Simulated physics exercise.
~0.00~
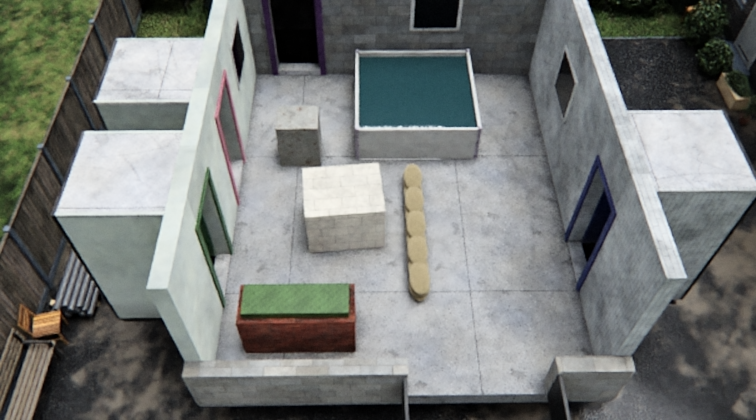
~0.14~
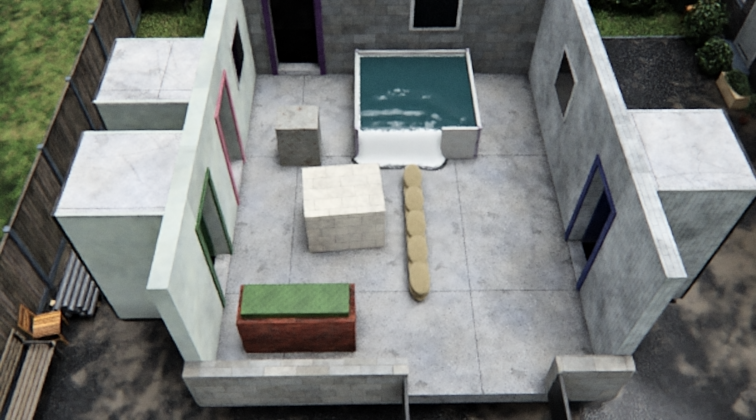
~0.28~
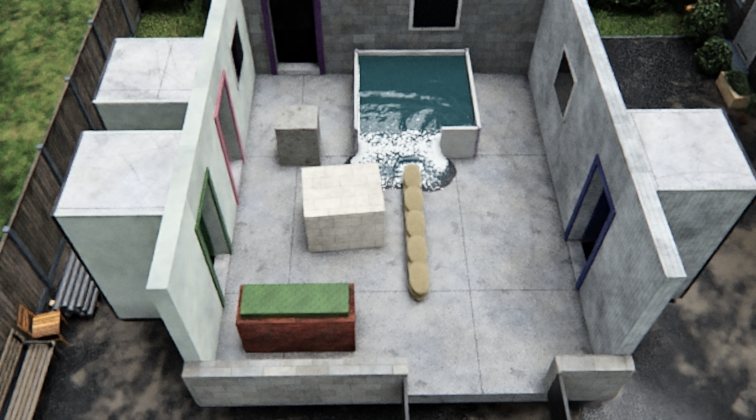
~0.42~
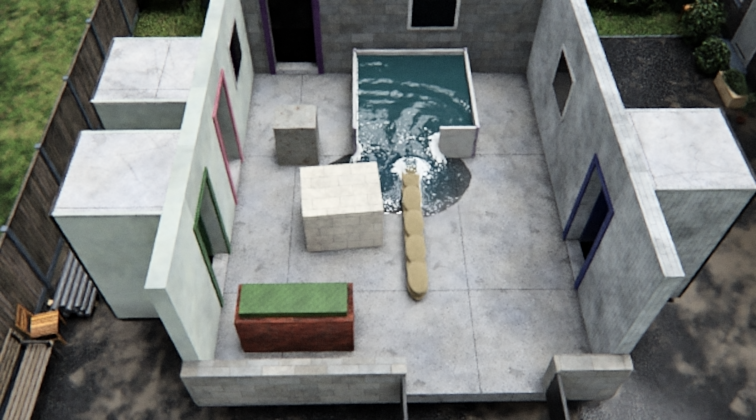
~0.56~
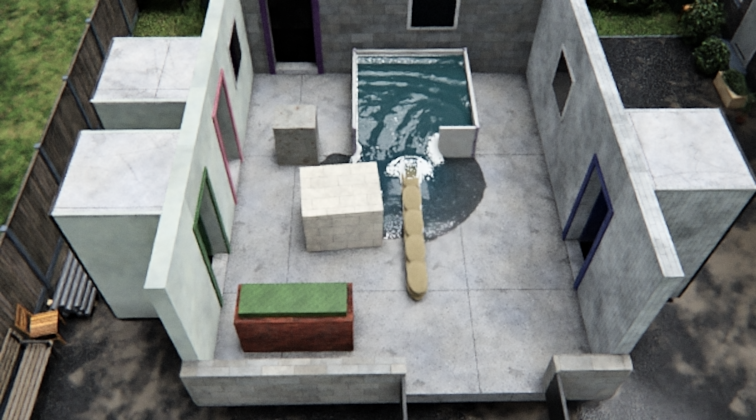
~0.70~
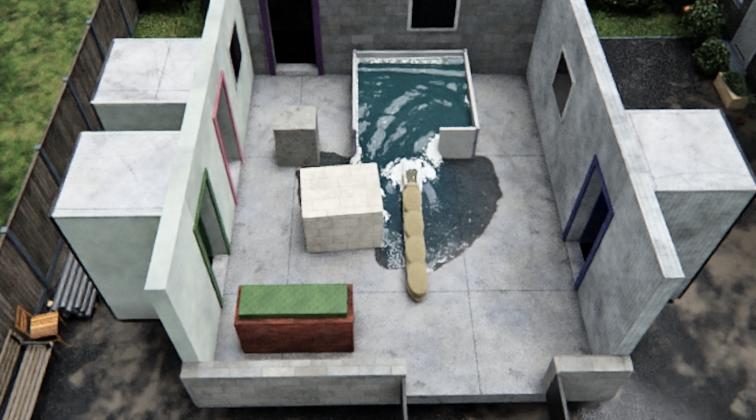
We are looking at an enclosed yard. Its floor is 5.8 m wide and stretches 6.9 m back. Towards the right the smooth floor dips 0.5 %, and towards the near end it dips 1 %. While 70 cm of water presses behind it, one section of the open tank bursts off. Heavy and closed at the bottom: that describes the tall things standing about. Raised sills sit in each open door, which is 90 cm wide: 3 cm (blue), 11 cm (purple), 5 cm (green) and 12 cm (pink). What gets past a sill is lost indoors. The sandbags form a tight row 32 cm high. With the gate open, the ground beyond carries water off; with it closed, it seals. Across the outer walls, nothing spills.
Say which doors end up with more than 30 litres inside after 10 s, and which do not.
As I see it, blue door: Beyond the allowance, purple door: Within the allowance, green door: Beyond the allowance, pink door: Beyond the allowance.
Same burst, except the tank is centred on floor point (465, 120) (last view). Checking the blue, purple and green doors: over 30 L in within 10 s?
Blue: Beyond limit; purple: Within limit; green: Within limit.
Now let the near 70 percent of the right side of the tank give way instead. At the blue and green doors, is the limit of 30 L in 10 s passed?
Against the limit, the blue door exceeds it and the green door stays within it.
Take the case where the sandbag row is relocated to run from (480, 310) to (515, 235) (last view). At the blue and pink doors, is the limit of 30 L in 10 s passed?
Against that limit: Blue not over, pink past it.
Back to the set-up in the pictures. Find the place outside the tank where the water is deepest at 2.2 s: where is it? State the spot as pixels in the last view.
Position: About (375, 194).
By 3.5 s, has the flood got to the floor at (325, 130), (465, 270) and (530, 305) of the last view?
First spot not yet wet, second submerged, third submerged.
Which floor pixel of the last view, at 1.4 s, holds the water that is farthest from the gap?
I'd mark it close to (463, 379).
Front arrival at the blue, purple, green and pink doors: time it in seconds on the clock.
So, blue at 1.6 s, then purple at 3.2 s, green at 2.0 s, and pink at 1.4 s.
After 1.4 s water covers 40 % of the floor and is deepest (51 cm) near (365, 194); blue door not reached, purple door not reached, green door not reached, pink door 6 cm at the sill, 0 L in.
After 2.2 s water covers 60 % of the floor and is deepest (41 cm) near (375, 194); blue door 9 cm at the sill, 12 L in, purple door not reached, green door 4 cm at the sill, 0 L in, pink door 24 cm at the sill, 75 L in.
After 3.5 s water covers 75 % of the floor and is deepest (26 cm) near (212, 383); blue door 7 cm at the sill, 39 L in, purple door 6 cm at the sill, 0 L in, green door 5 cm at the sill, 0 L in, pink door 24 cm at the sill, 222 L in.
After 6.0 s water covers 85 % of the floor and is deepest (18 cm) near (380, 380); blue door 5 cm at the sill, 58 L in, purple door 6 cm at the sill, 0 L in, green door 10 cm at the sill, 24 L in, pink door 15 cm at the sill, 291 L in.
After 10.0 s water covers 85 % of the floor and is deepest (12 cm) near (256, 308); blue door 6 cm at the sill, 78 L in, purple door 5 cm at the sill, 0 L in, green door 8 cm at the sill, 54 L in, pink door 7 cm at the sill, 297 L in.
